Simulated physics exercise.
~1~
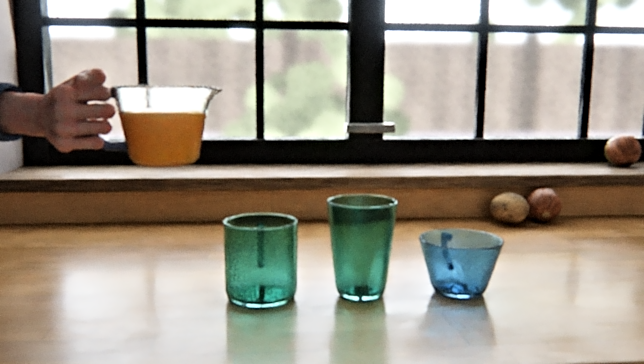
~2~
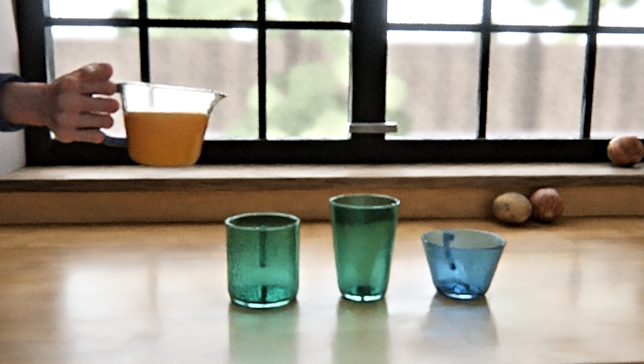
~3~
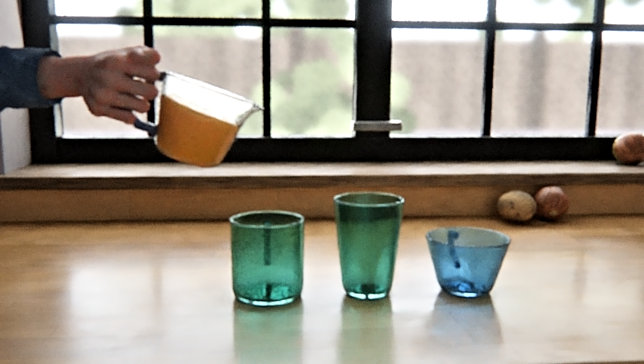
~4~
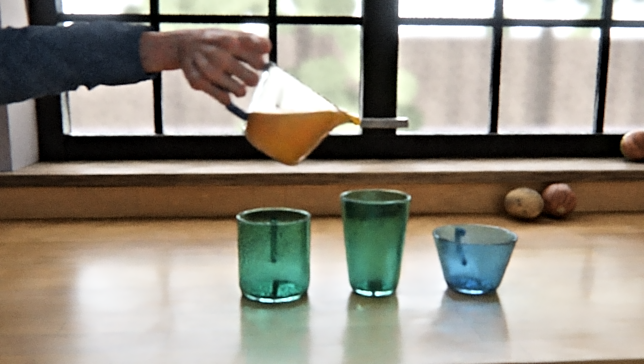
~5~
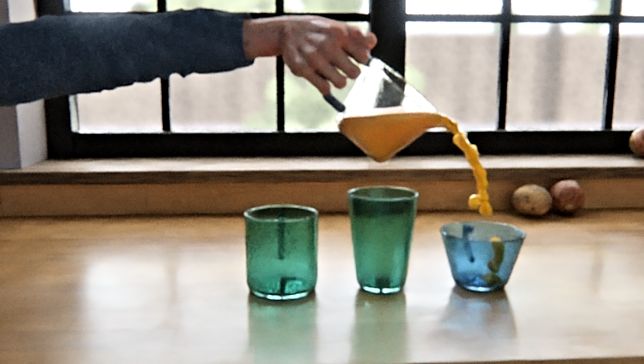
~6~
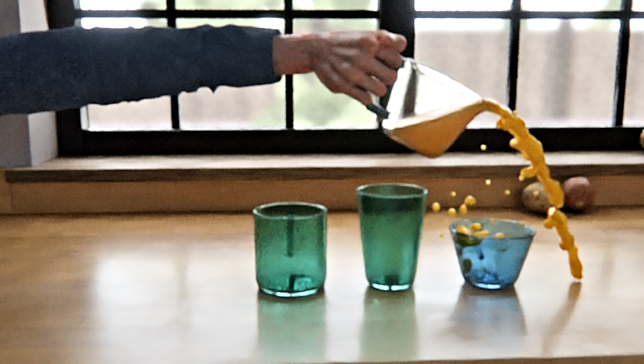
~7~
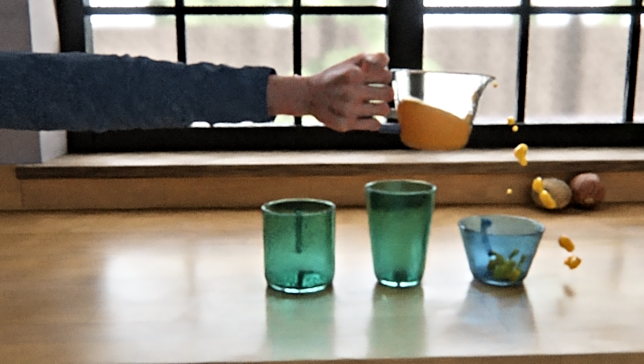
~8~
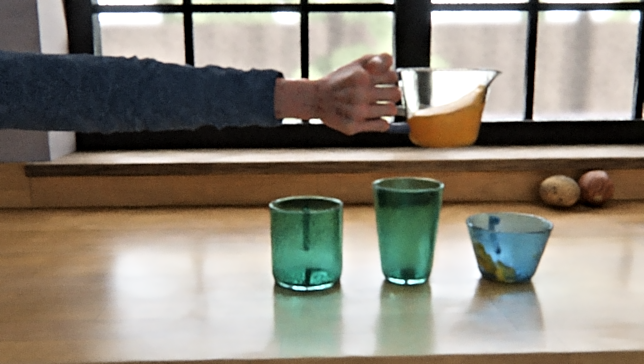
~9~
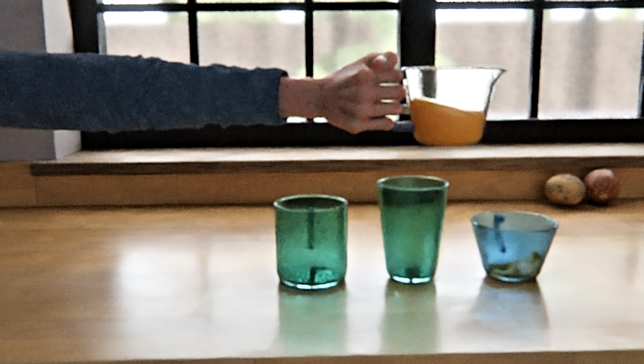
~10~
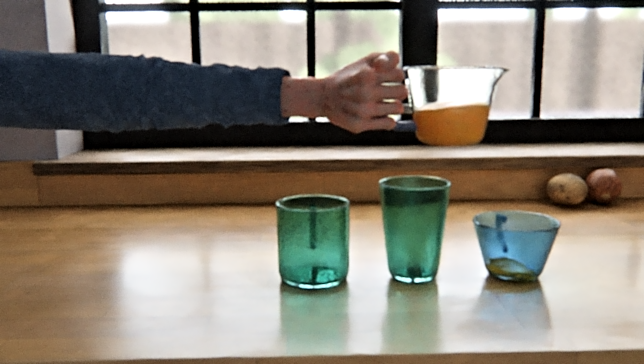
A hand tips a jug of orange juice, splashing some into and past the blue cup.
